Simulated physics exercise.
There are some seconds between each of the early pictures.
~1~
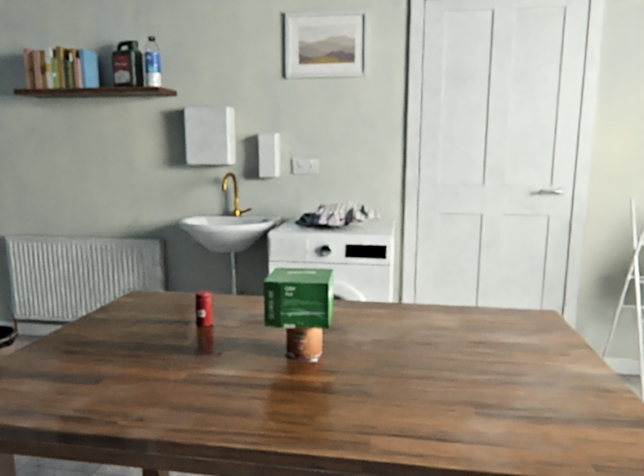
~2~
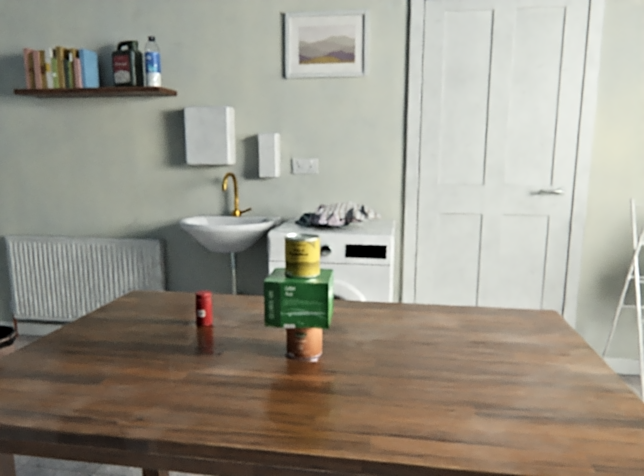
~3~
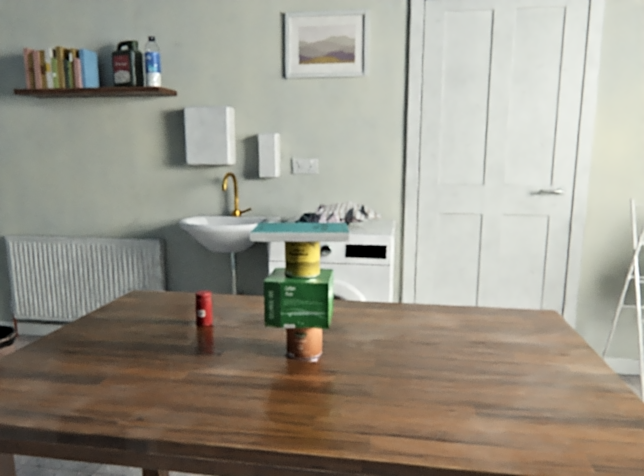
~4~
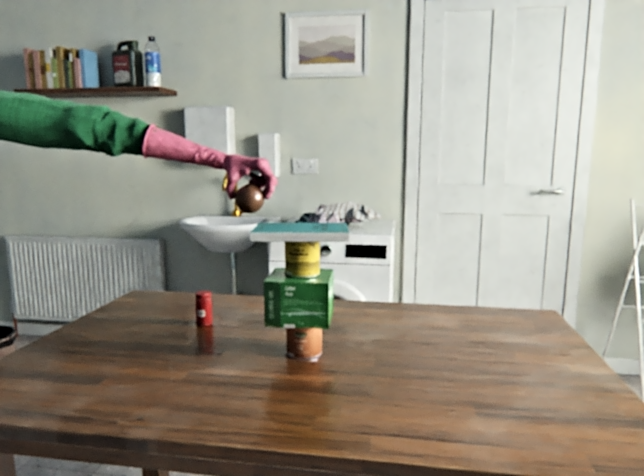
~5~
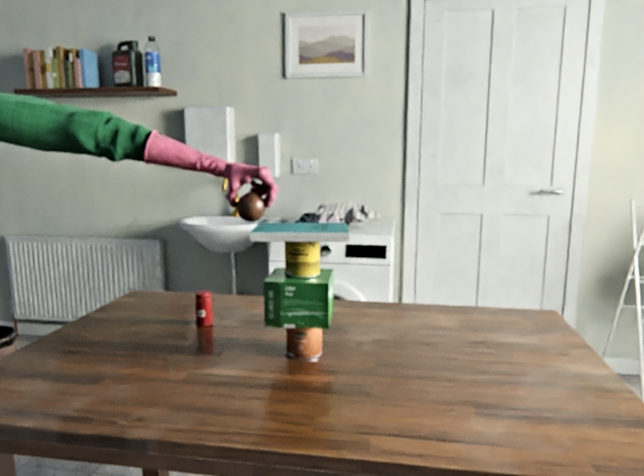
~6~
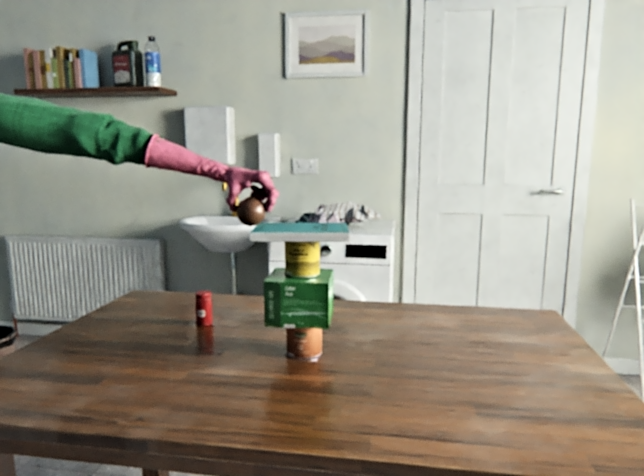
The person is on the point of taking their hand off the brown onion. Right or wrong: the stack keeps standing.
Wrong, it comes down.
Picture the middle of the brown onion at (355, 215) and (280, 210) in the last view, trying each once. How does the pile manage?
Try one: It topples; try two: It stands firm.
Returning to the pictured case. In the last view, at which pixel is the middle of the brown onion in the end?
I'd point to roughly (218, 335).
Then, 0.40 s past the last view, brown onion now fallen.
Then, 0.50 s past the last view, things are still on the move.
Then, 0.60 s past the last view, as before.
Then, 1.00 s past the last view, nothing new.
Finally, fallen, brown onion; the other 5 still in place. Final places as the last picture's camera would see them, brown onion near (218, 335). The pile comes apart.
